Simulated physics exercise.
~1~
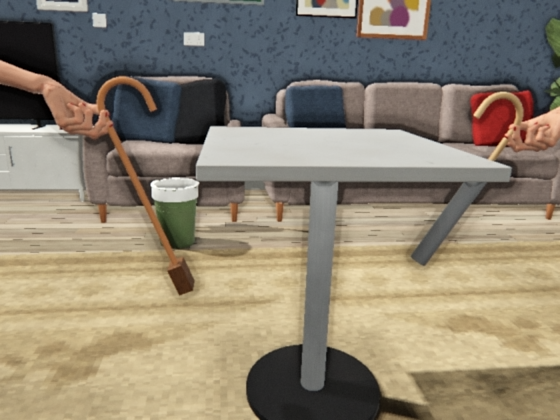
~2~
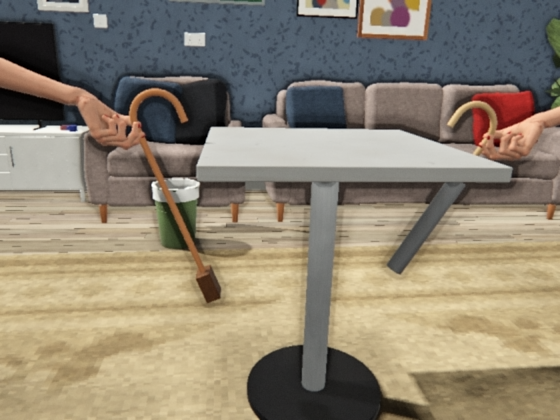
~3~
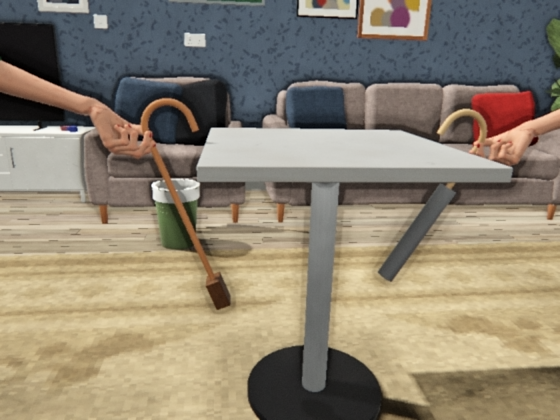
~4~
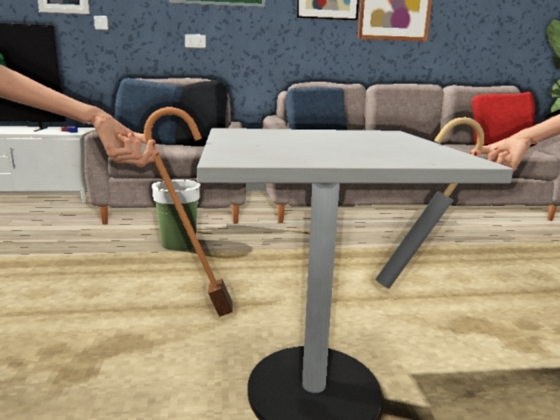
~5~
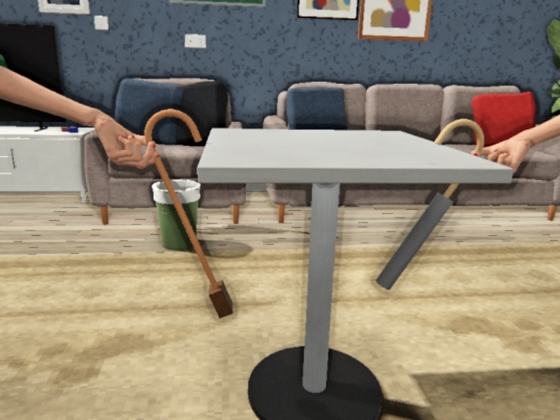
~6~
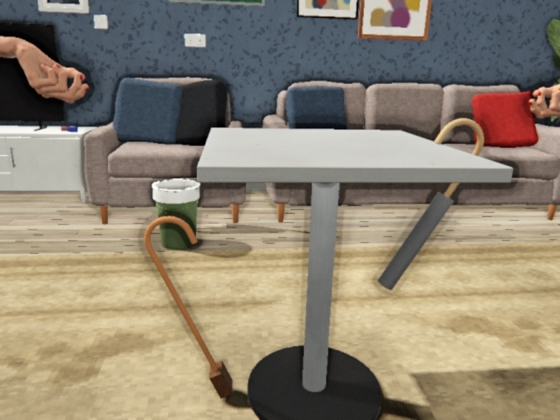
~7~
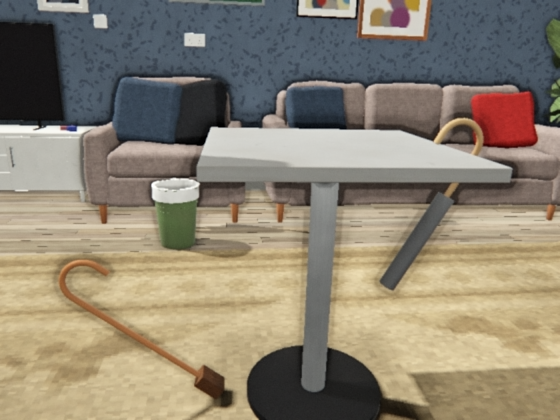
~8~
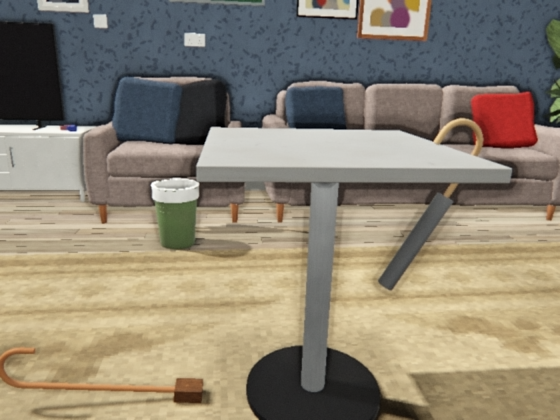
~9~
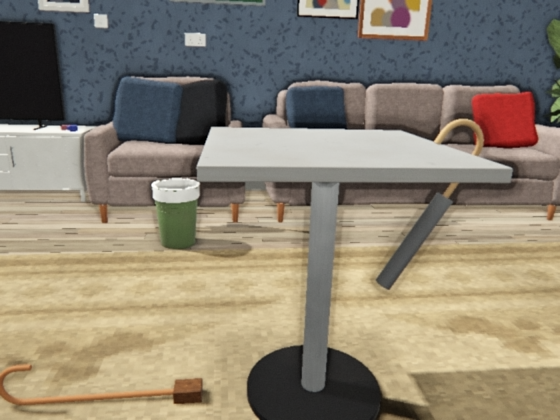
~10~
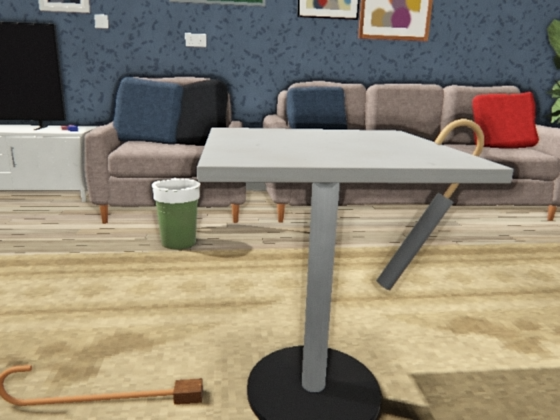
A brown brush falls to the floor when hands let go, while a grey umbrella stays hooked.
